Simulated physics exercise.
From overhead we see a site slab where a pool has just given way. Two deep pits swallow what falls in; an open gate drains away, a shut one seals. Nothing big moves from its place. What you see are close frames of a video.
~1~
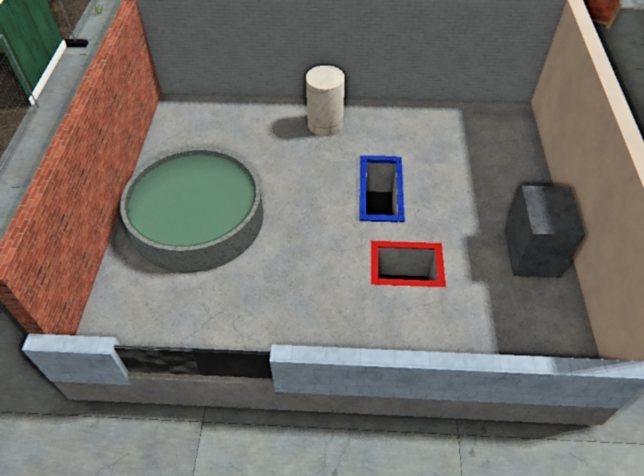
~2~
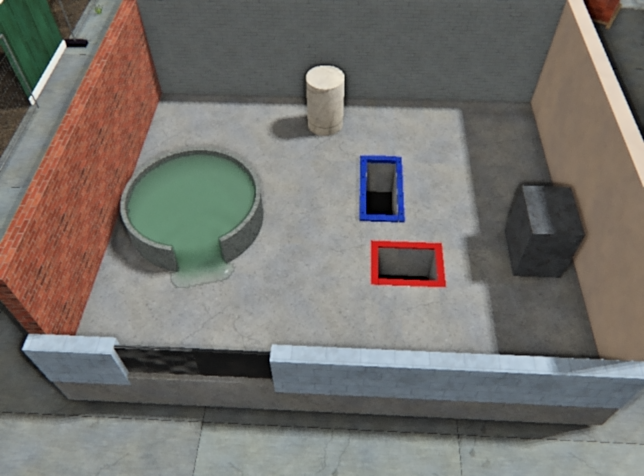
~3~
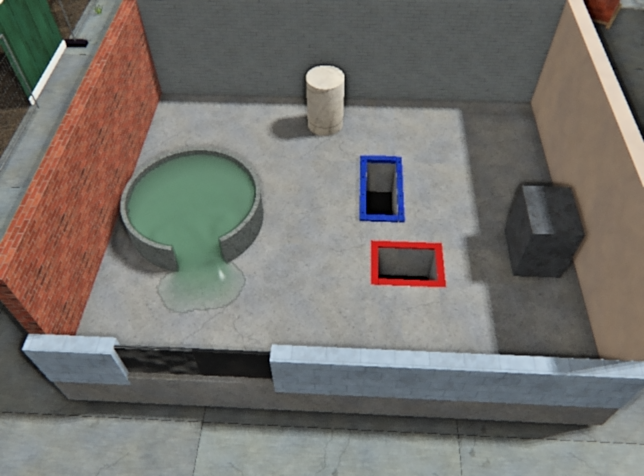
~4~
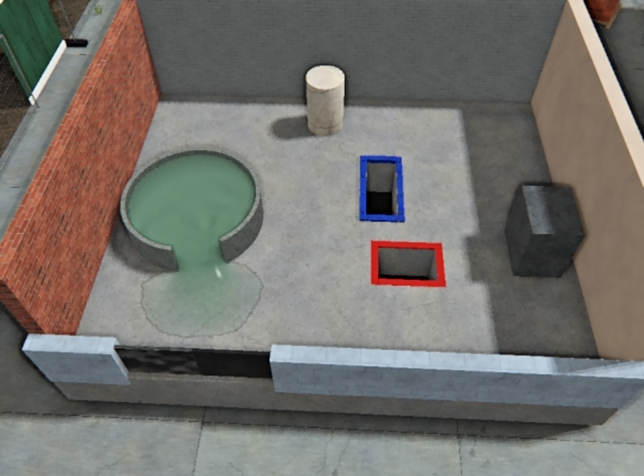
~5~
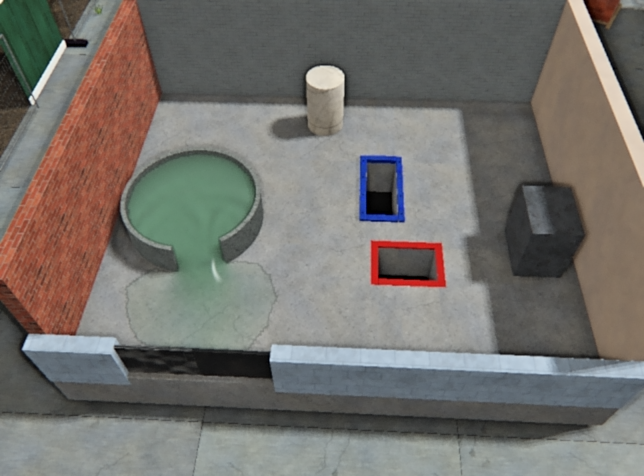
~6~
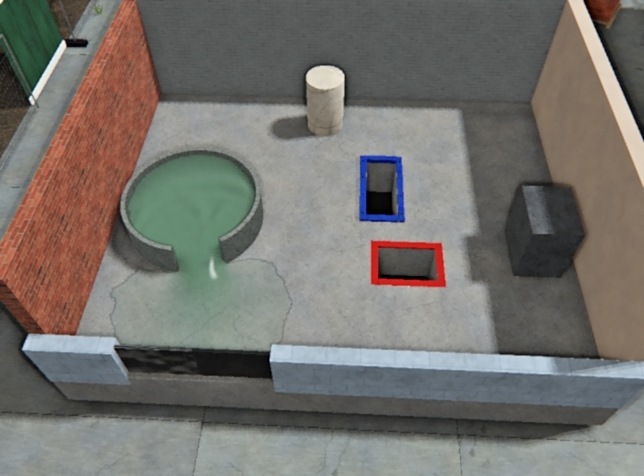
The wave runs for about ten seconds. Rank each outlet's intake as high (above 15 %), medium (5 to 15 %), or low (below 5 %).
Intake: The gate is low; the blue pit is low; the red pit is medium.
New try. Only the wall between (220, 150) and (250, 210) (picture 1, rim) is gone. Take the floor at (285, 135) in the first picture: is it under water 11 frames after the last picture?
Result - sodden.
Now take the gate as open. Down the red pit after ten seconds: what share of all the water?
Approx. share, red: 2 %.
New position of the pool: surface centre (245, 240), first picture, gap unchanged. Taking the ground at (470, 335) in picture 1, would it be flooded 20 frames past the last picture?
Location check: Waterlogged.
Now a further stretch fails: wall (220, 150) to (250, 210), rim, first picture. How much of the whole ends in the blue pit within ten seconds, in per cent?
Share recorded - blue: 20 %.
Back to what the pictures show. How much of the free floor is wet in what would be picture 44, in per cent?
About 50 per cent.
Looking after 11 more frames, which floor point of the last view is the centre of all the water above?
The water's centre sits above (206, 257).
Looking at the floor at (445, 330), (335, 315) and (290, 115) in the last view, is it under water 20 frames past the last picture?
Listed points: Inundated / inundated / unwetted.
A moment on, water covers 15 % of the floor; the gate 0 %, the blue pit 0 %, the red pit 0 %.
Next, water covers 20 % of the floor; the gate 0 %, the blue pit 0 %, the red pit 0 %.
Then, water covers 35 % of the floor; the gate 0 %, the blue pit 0 %, the red pit 1 %.
Later, water covers 50 % of the floor; the gate 0 %, the blue pit 0 %, the red pit 4 %.
In the end, water covers 75 % of the floor; the gate 0 %, the blue pit 0 %, the red pit 9 %.
